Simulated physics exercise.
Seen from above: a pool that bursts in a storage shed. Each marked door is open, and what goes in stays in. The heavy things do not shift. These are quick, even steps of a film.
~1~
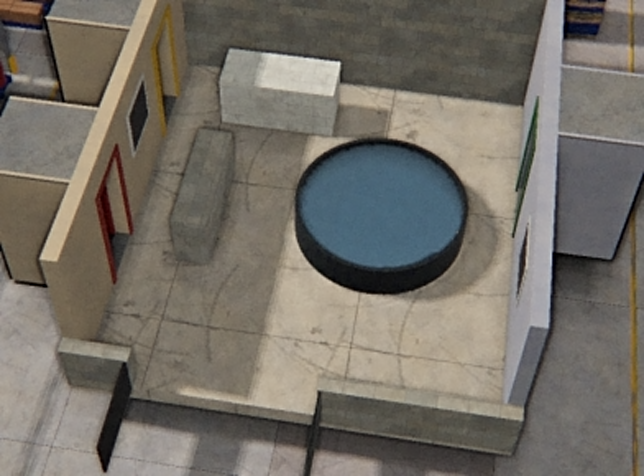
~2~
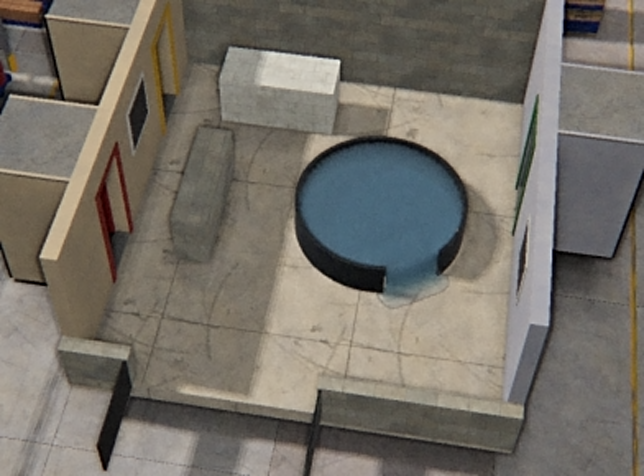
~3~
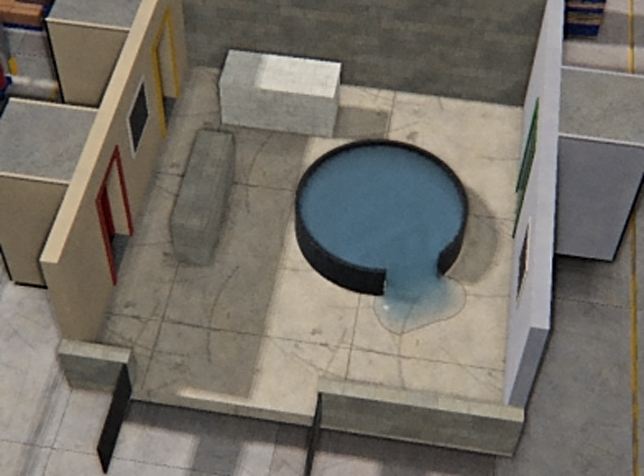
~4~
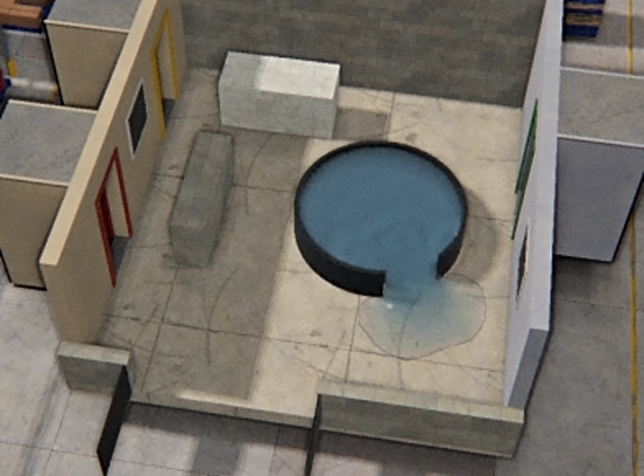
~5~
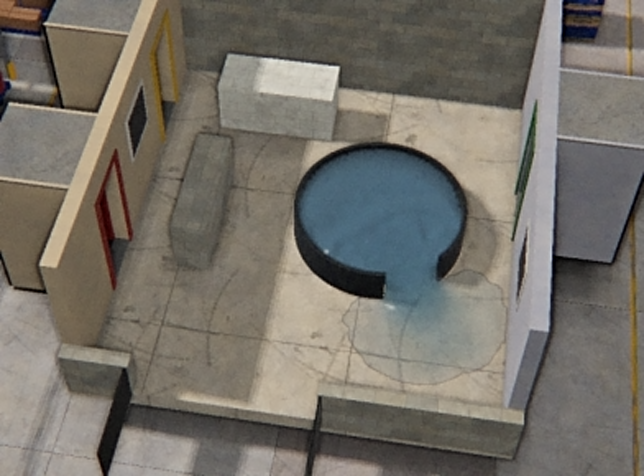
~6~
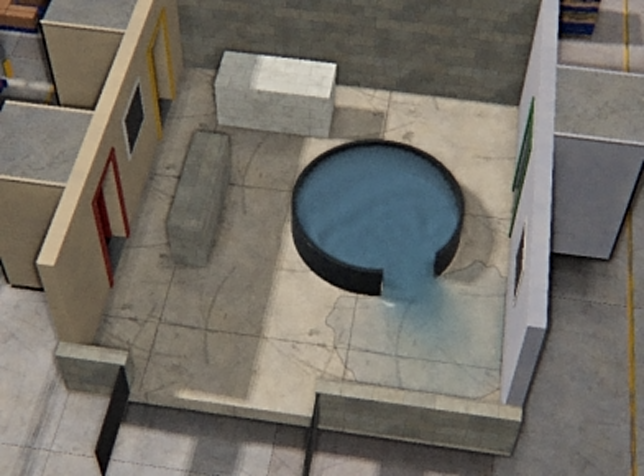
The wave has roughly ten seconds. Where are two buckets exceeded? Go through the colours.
In the end: The green door holds within the limit; the yellow door holds within the limit; the red door floods.
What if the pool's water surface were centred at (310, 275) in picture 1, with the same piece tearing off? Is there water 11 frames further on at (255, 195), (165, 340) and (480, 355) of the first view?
In that order: Not flooded, dry, under water.
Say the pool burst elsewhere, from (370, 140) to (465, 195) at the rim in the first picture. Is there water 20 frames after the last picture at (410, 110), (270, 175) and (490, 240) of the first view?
One after the other: Under water, clear, under water.
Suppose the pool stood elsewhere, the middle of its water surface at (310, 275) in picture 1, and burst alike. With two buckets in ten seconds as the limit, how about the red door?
In short: Red door keeps below it.
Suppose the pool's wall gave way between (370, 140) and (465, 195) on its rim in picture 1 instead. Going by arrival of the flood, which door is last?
Last comes the red one.
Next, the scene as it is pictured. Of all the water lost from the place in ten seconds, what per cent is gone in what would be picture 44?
Near 45 in a hundred.
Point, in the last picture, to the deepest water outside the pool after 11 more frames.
Around (491, 375).
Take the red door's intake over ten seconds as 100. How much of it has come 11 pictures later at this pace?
Close to 0 %.
A moment on, water covers 15 % of the floor; the green door not reached, the yellow door not reached, the red door not reached.
Next, water covers 20 % of the floor; the green door not reached, the yellow door not reached, the red door not reached.
Then, water covers 35 % of the floor; the green door wet at the sill, nothing in, the yellow door not reached, the red door not reached.
Later, water covers 70 % of the floor; the green door wet at the sill, nothing in, the yellow door not reached, the red door over two buckets in.
In the end, water covers 95 % of the floor; the green door wet at the sill, nothing in, the yellow door wet at the sill, nothing in, the red door over two buckets in.
